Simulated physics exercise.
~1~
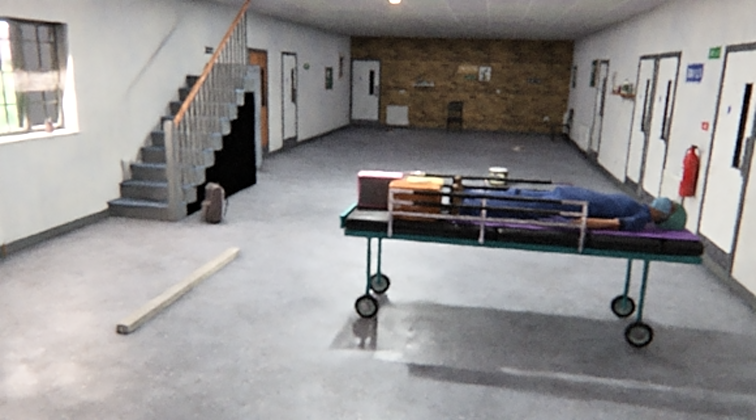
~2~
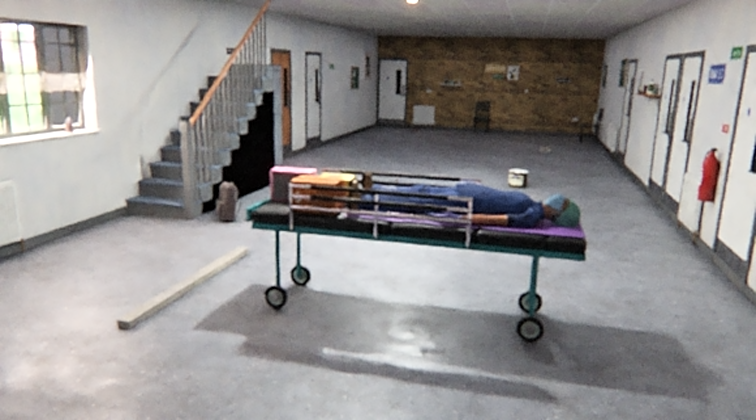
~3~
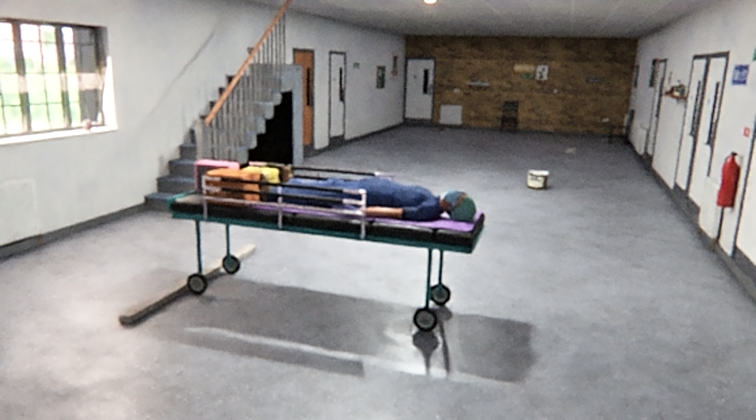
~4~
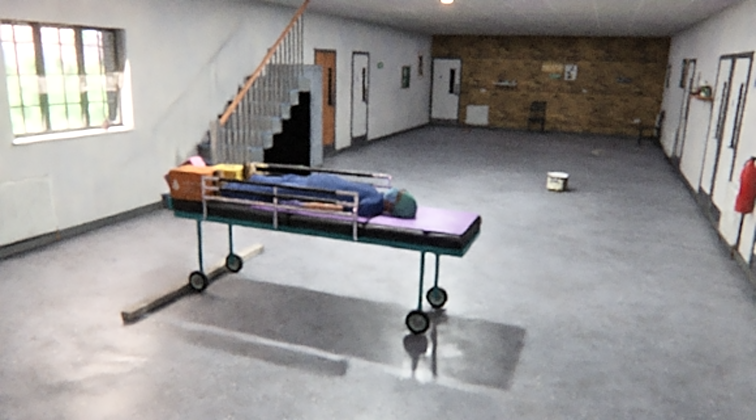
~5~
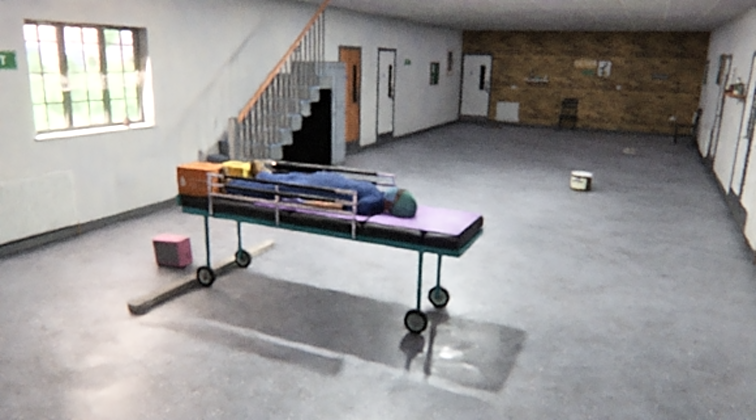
In this clip, a gurney carrying a person in blue lying face down rolls left across a grey hall until it stops at a wooden beam; the person and items slide towards its left end, and a pink box drops to the floor while the orange and yellow cases stay aboard.
